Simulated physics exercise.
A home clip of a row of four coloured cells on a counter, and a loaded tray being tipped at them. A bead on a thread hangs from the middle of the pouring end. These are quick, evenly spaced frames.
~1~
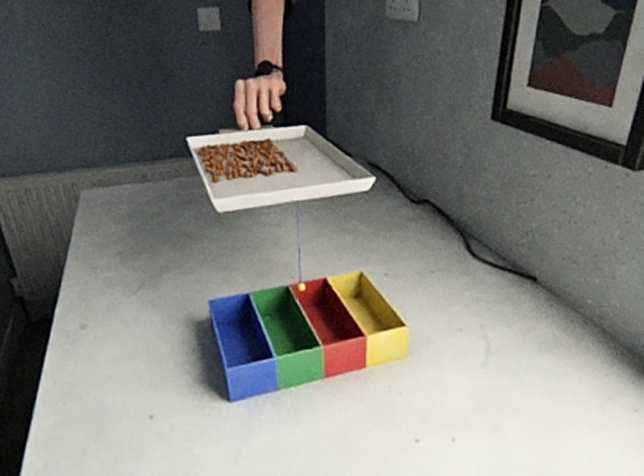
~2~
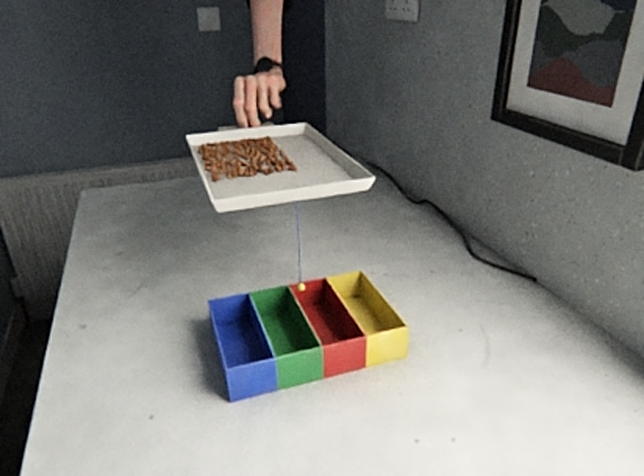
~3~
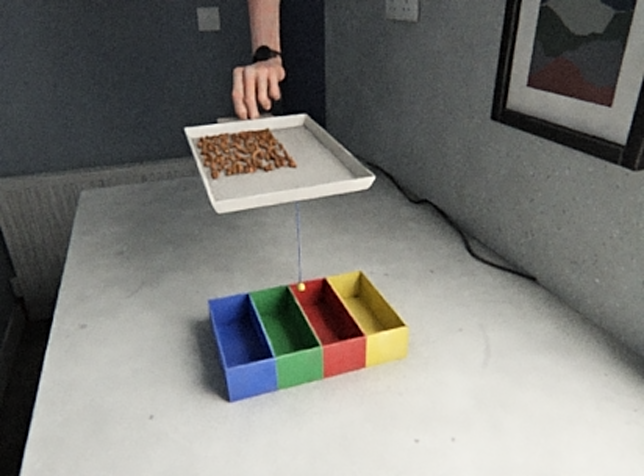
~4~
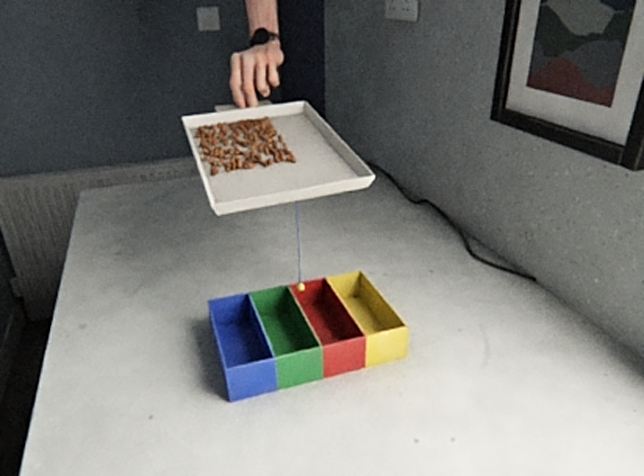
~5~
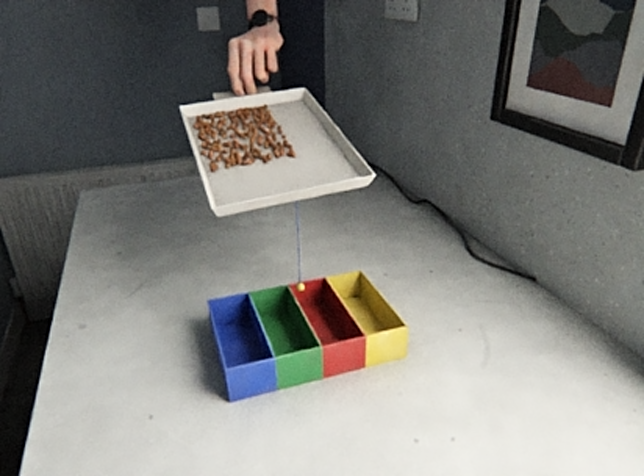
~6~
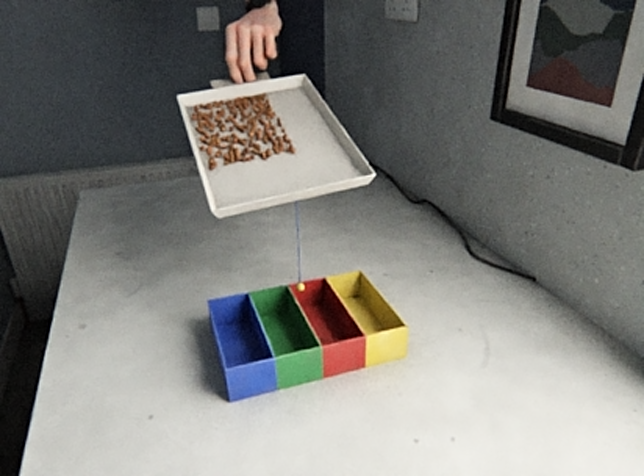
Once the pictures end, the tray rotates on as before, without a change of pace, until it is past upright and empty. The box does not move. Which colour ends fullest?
The blue one ends fullest.
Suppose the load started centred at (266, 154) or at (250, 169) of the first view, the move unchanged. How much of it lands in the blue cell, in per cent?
Roughly 70 per cent, and 70 per cent.
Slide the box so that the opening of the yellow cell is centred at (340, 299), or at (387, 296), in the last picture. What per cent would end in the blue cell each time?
Near 50 % and 30 %.
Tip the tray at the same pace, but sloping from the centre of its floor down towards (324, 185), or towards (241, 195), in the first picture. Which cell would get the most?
One: The yellow one. Two: Blue.
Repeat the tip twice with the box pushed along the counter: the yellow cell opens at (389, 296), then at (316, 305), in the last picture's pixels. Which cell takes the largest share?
The first try: The blue cell. The second: The green one.
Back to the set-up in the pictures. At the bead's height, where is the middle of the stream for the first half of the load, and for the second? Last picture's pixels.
At about (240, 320), then at (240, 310).
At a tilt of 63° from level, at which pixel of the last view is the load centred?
Around (234, 229).
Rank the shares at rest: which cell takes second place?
It is green.
Soon after the last picture, tray tipped steeply; about half on the tray; a small part in the blue cell; a stray few in the green cell; about a third falling or outside the box.
A little later, tray tipped past a quarter turn; a stray few on the tray; about half in the blue cell; a small part in the green cell; a stray few in the red cell; about a third falling or outside the box.
Later still, tray tipped past a quarter turn; about two thirds in the blue cell; a small part in the green cell; a stray few in the red cell; a small part falling or outside the box.
At rest, tray tipped past a quarter turn; about two thirds in the blue cell; a small part in the green cell; a stray few in the red cell; none in the yellow cell; a small part outside the box.
